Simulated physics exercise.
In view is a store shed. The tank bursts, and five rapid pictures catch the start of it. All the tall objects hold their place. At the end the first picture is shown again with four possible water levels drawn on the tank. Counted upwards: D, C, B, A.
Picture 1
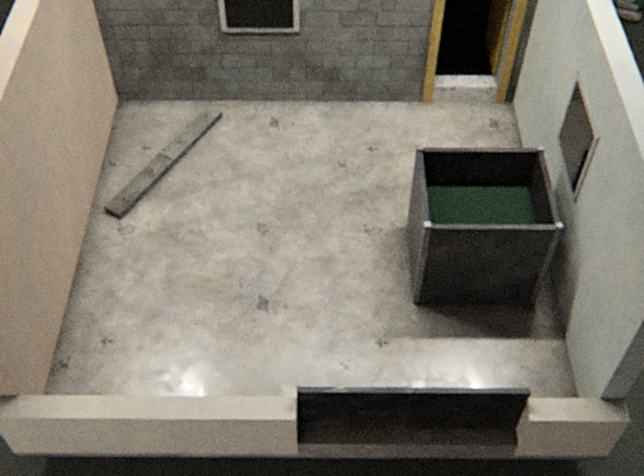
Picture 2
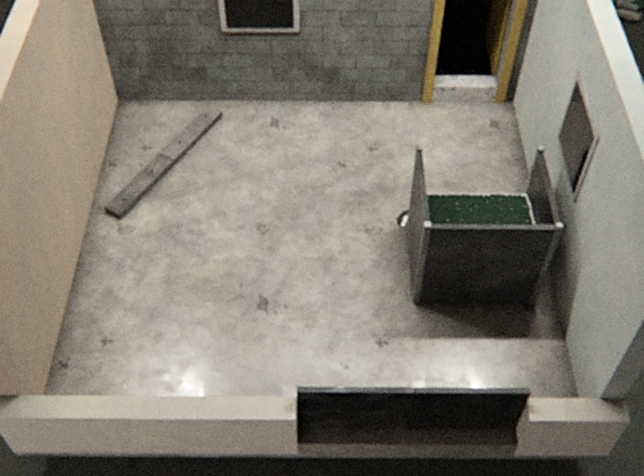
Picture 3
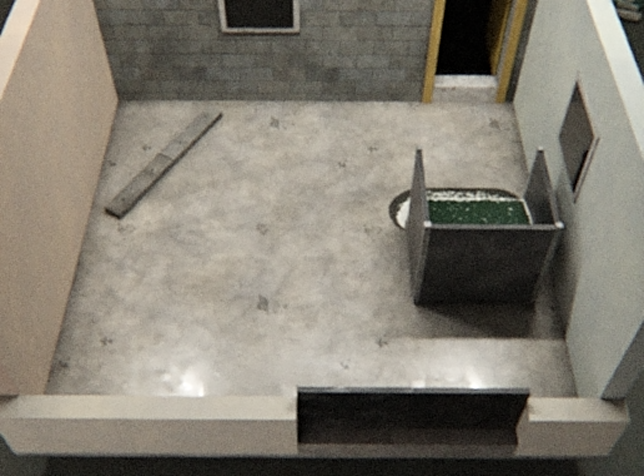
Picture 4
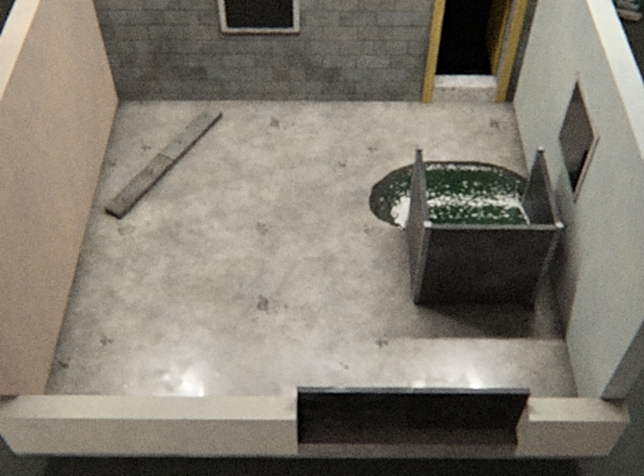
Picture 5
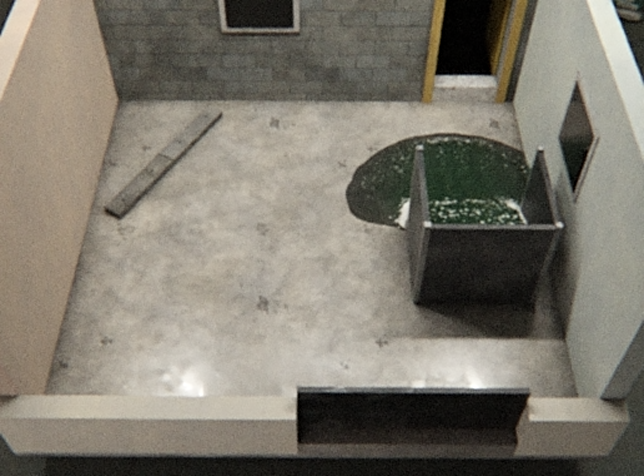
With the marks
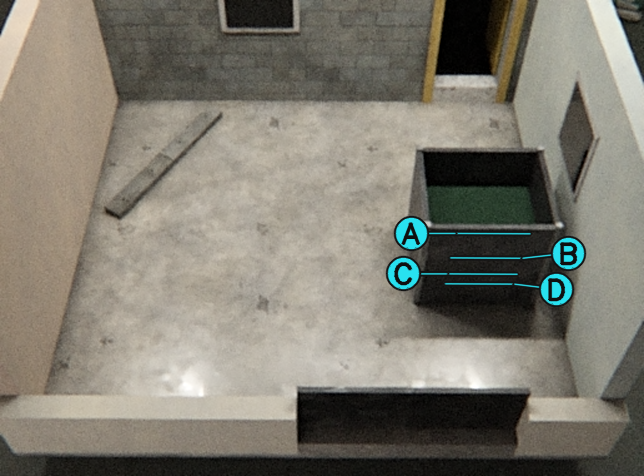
Green water pours from the open back of a dark tank and spreads across the floor.
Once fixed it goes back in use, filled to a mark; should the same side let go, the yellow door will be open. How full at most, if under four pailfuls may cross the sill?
Level C.
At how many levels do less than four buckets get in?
Two.
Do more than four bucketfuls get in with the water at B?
Yes, it does.
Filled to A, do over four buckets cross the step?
Yes, it does.
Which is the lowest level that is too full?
That is level B.
On the marked copy, A at (492, 233); B at (486, 258); C at (482, 274); D at (479, 283); from the bottom up D, C, B, A.
Choosing A, dozens of bucketfuls pour in.
Choosing B, about 9 bucketfuls get in.
Choosing C, a bucket or two gets in.
Choosing D, nothing gets over.
